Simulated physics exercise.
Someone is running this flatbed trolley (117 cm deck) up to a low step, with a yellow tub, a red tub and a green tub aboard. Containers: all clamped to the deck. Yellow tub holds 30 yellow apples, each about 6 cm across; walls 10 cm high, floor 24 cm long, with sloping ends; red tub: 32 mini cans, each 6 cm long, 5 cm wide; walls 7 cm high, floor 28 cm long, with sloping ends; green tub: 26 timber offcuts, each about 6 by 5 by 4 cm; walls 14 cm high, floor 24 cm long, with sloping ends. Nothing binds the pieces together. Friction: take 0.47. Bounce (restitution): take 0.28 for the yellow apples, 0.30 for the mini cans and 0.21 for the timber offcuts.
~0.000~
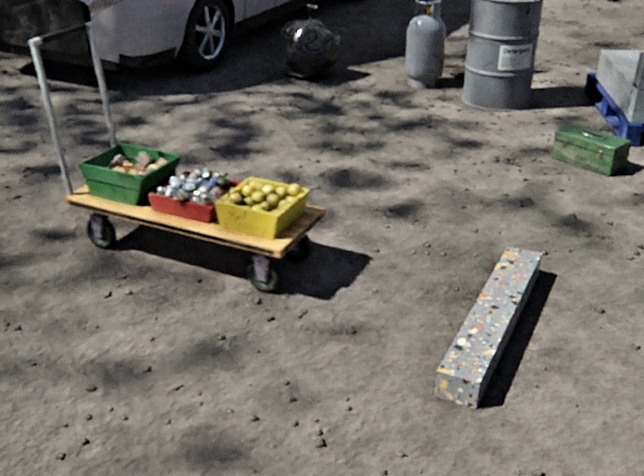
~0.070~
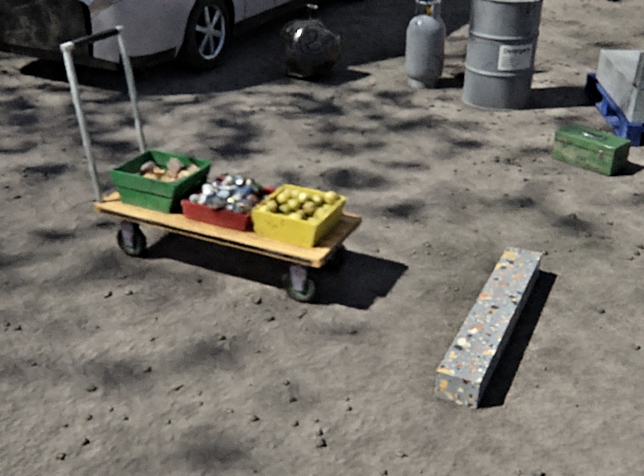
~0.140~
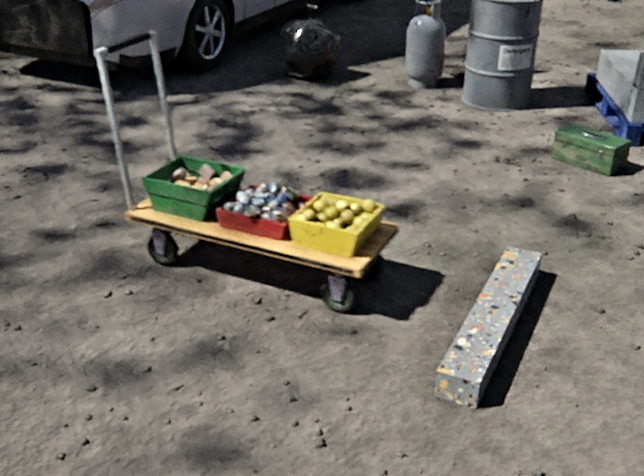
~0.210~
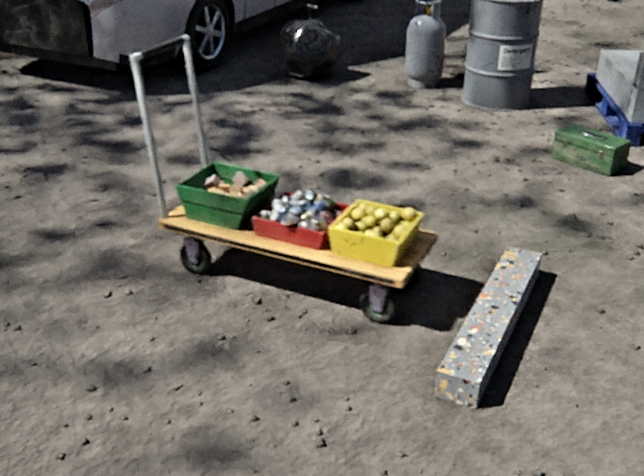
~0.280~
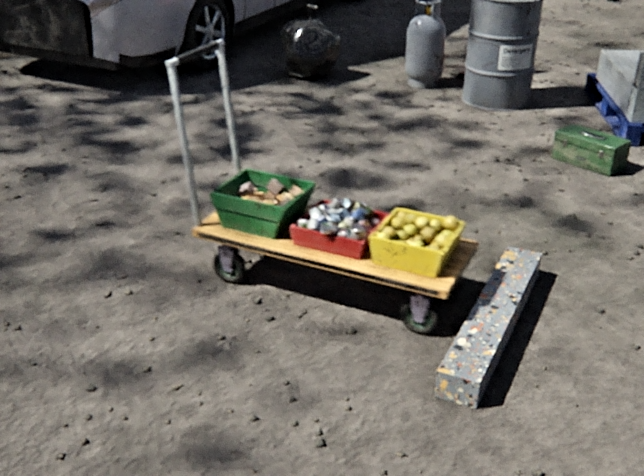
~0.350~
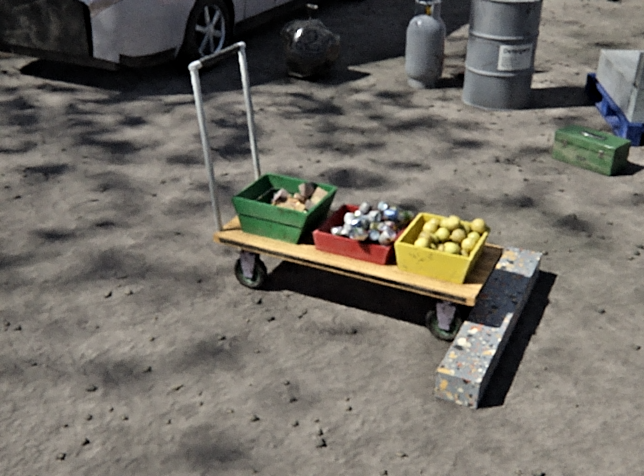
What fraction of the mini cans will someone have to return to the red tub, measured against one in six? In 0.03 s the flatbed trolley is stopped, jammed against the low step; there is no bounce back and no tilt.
More than one in six of them.
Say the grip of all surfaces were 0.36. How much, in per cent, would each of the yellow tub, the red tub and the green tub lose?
You'd see yellow tub shed 10 percent, red tub shed 20 percent, and green tub shed 0 percent.
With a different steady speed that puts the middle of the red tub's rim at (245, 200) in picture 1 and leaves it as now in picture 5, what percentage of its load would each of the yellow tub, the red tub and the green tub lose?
In that case yellow tub 0, red tub 10, green tub 0 per cent.
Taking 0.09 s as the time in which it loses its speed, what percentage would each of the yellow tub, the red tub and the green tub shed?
In that case yellow tub 0, red tub 20 and green tub 0 per cent.
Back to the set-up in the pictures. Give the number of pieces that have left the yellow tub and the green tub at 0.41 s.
Yellow tub 0, green tub 0, roughly.
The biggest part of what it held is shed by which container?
That would be the red tub.
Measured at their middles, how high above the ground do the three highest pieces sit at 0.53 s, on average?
52 cm.
After 0.41 s, 0 of 30 out of the yellow tub, 5 of 32 out of the red tub and 0 of 26 out of the green tub.
After 0.53 s, 1 of 30 out of the yellow tub, 7 of 32 out of the red tub and 0 of 26 out of the green tub.
After 0.76 s, 2 of 30 out of the yellow tub, 8 of 32 out of the red tub and 0 of 26 out of the green tub.
Final count (at 1.26 s), 2 of 30 out of the yellow tub, 8 of 32 out of the red tub and 0 of 26 out of the green tub. Asked share, 8 of 32, 25 per cent.
